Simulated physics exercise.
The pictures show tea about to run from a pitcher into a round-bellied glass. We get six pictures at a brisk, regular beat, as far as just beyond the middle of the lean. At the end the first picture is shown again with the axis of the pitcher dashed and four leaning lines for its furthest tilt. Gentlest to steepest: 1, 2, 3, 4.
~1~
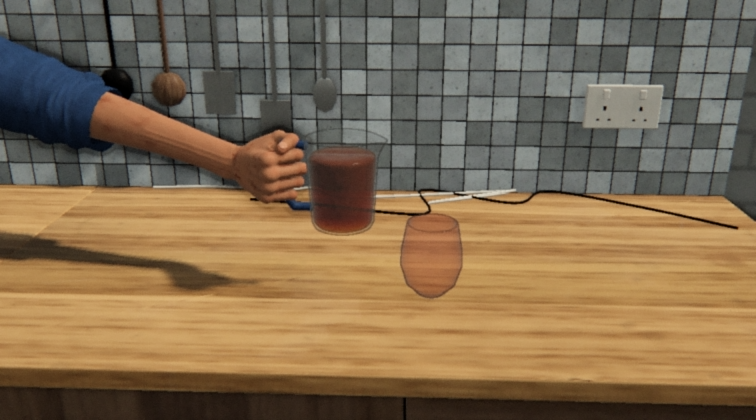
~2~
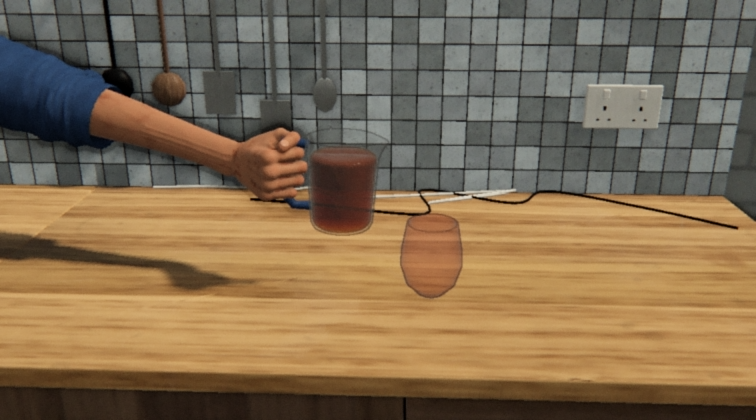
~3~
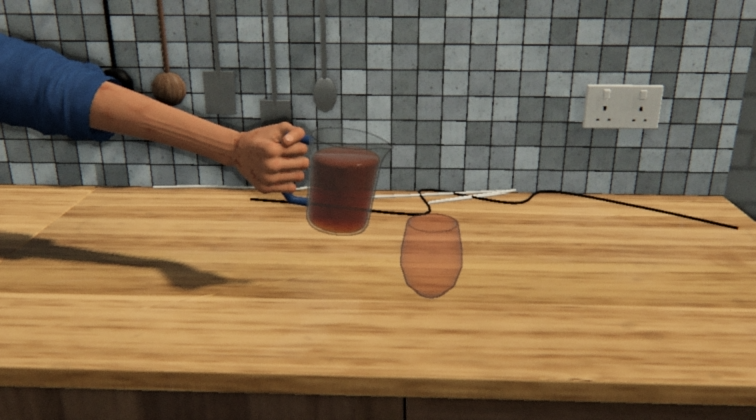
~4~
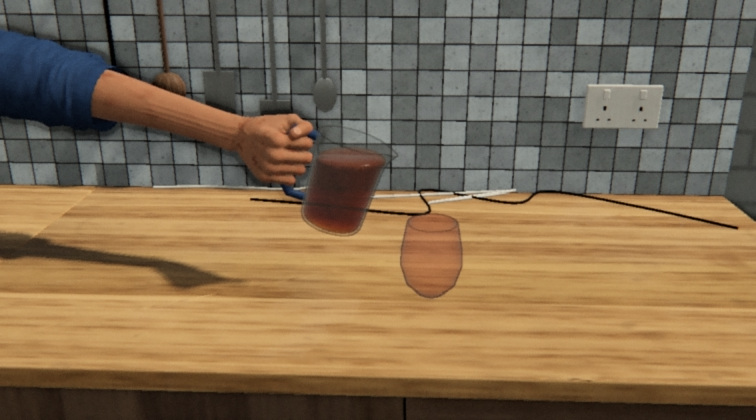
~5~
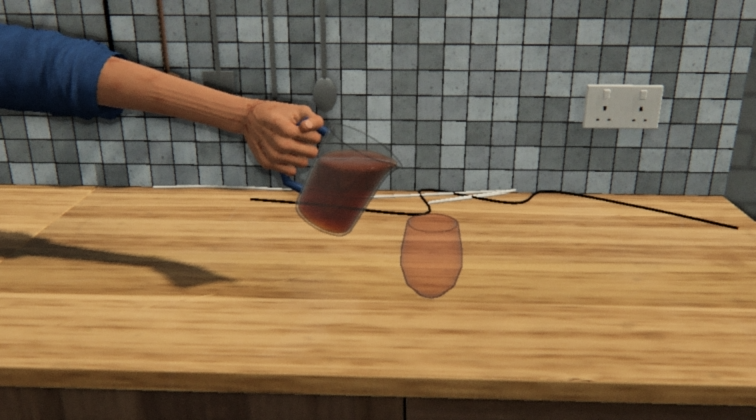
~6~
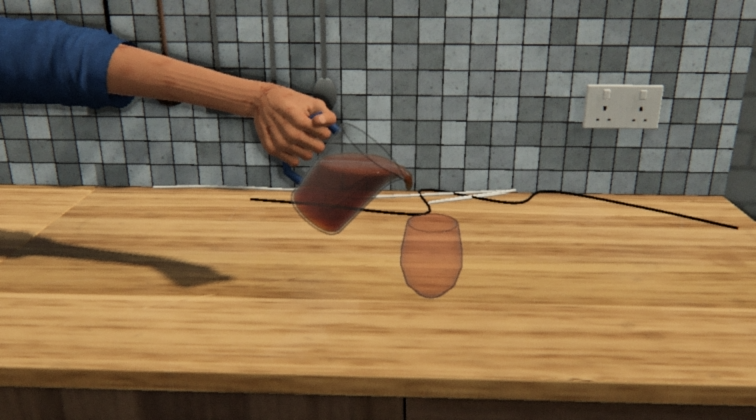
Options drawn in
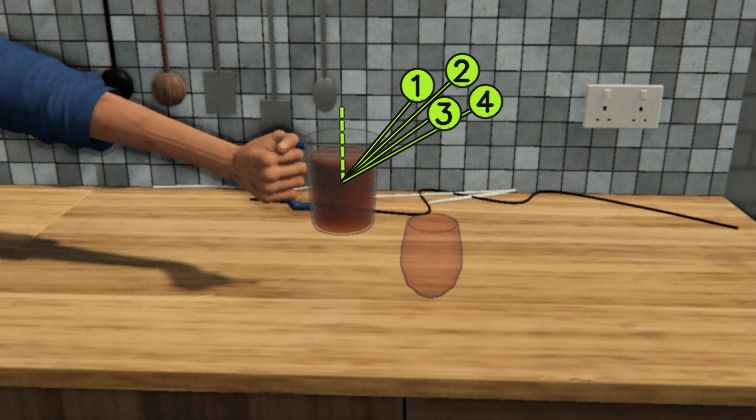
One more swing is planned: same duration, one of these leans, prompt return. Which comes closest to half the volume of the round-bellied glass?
I would pick tilt 4.
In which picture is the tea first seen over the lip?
In picture 6.
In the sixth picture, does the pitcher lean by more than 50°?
No, it does not.
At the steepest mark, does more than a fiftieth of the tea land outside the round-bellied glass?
No.
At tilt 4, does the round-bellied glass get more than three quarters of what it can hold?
No, it does not.
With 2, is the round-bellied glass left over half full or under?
Under half.
In lime, 1 at (410, 102); 2 at (450, 82); 3 at (427, 120); 4 at (470, 110).
If 1 is chosen, the round-bellied glass ends with about 15 % of what it can hold.
If 2 is chosen, the round-bellied glass ends with about 24 % of what it can hold.
If 3 is chosen, the round-bellied glass ends with about 36 % of what it can hold.
If 4 is chosen, the round-bellied glass ends with about 50 % of what it can hold.
